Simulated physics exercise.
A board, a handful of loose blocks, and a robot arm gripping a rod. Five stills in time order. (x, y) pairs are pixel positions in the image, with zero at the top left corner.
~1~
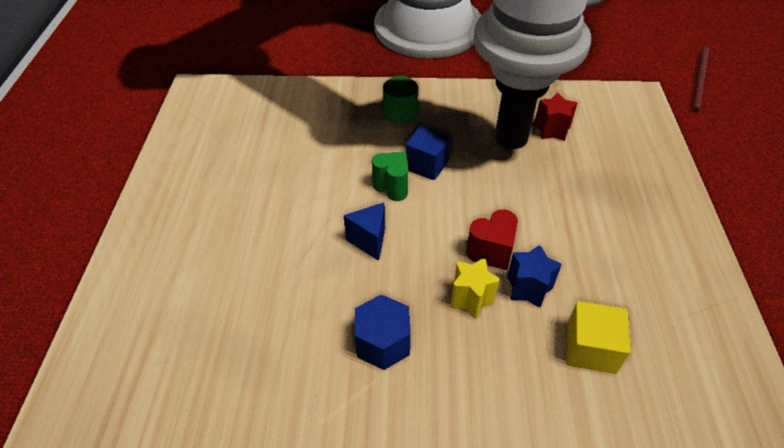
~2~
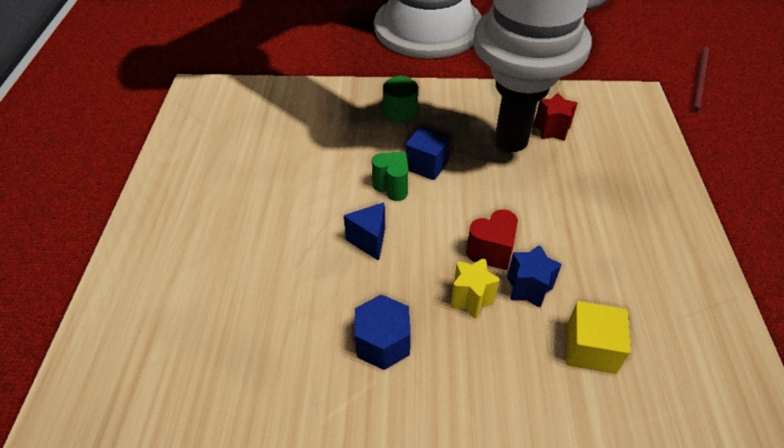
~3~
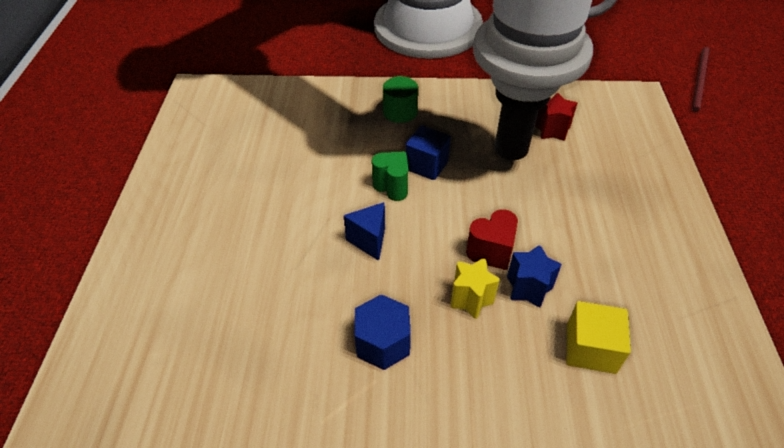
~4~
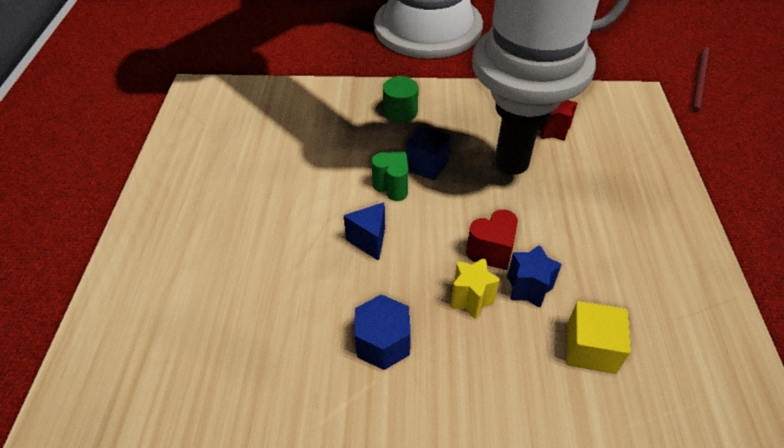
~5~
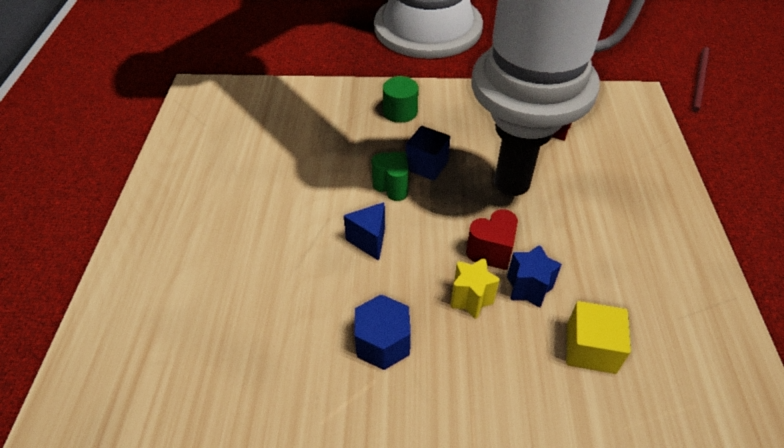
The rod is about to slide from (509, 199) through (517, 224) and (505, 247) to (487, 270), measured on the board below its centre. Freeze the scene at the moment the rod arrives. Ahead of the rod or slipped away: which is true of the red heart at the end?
Ahead.
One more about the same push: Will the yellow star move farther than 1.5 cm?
The answer is yes.
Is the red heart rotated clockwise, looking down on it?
Yes, that is how it ends up.
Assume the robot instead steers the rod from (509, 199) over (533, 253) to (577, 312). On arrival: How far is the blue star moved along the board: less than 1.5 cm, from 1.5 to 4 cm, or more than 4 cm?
Middling, 1.5 to 4 cm.
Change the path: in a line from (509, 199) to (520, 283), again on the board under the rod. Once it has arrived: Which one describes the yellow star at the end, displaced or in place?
The yellow star will not stay where it is.
What follows on the original path. One third of the way, rod at (521, 208); nothing pushed yet.
Two thirds of the way, rod at (508, 232); yellow star at (470, 282); red heart at (478, 247).
At the end, rod at (490, 255); yellow star at (450, 301), turned 60° anticlockwise; red heart at (450, 264), turned 35° clockwise; blue star in place.
